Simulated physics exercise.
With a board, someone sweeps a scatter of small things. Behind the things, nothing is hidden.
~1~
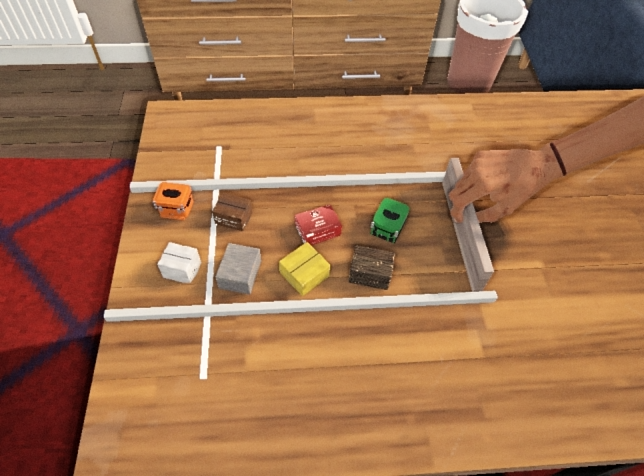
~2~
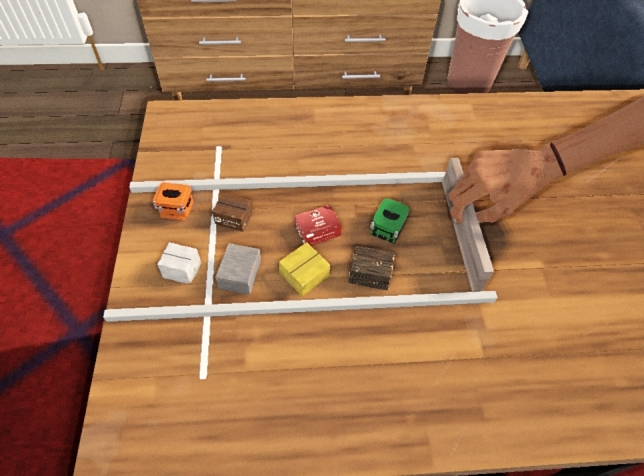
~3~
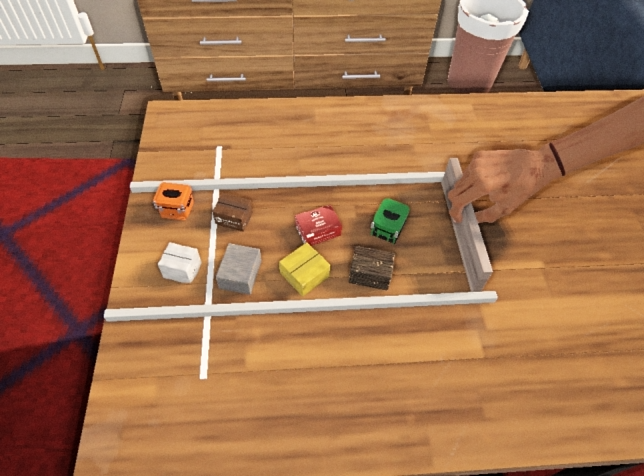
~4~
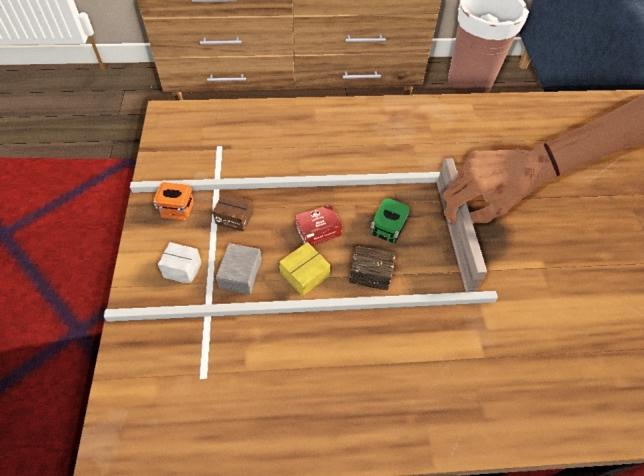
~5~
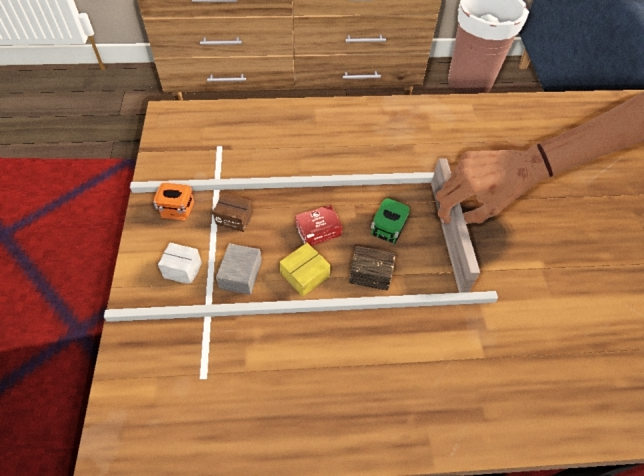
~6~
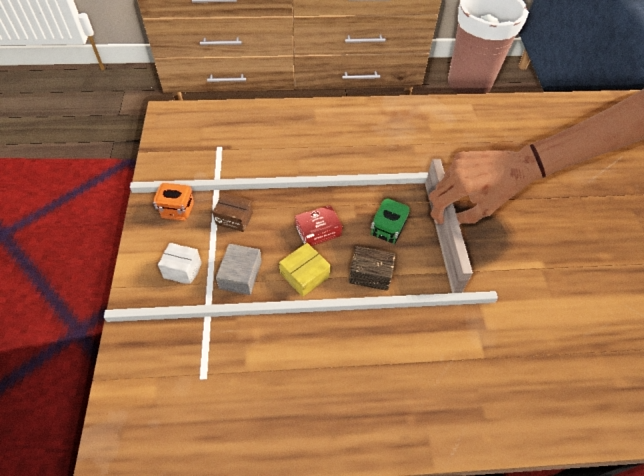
A hand held a board upright at the right end of two white rails and slid it slightly left, toward a scatter of small colourful objects on a wooden table, which all stayed still.
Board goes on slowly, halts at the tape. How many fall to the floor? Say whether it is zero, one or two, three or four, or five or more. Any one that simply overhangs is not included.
Missing: Below three, above nil.
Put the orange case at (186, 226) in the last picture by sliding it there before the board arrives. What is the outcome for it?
Well, this time it stays in place.
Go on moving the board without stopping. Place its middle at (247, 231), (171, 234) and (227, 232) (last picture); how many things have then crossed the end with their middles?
First 0, then 5, then 1.
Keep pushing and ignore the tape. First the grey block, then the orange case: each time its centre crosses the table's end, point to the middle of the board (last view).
The middle is at (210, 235) when it's the grey block, and at (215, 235) when it's the orange case.
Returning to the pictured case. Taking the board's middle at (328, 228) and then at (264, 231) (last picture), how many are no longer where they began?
5, then 8.
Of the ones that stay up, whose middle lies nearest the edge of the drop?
Result - the grey block.
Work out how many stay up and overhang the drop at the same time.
That'd be 2.
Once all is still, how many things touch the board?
Contact count: 2.
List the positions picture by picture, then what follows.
In the first frame, orange case (174, 201); white box (180, 264); brown box (233, 212); board (465, 222); tape (212, 244).
In the second frame, white box (180, 264); grey block (239, 269).
In the third frame, brown box (233, 212); green case (390, 221).
In the fourth frame, orange case (175, 201); red box (319, 226).
In the fifth frame, white box (180, 264); board (453, 223).
In the sixth frame, orange case (175, 202); white box (180, 264); brown box (233, 213); board (446, 223); tape (213, 245).
A little later, none off yet; orange case at rest near (175, 202); white box at rest near (180, 264); brown box at rest near (233, 213).
Next, none off yet; orange case at rest near (175, 202); white box at rest near (180, 264); brown box moving near (223, 213).
Later still, none off yet; orange case shifted about its own width near (141, 199); white box shifted well along near (118, 268); brown box shifted well along near (164, 215).
When it is over, the number that fall off is one or two; down, white box and orange case.
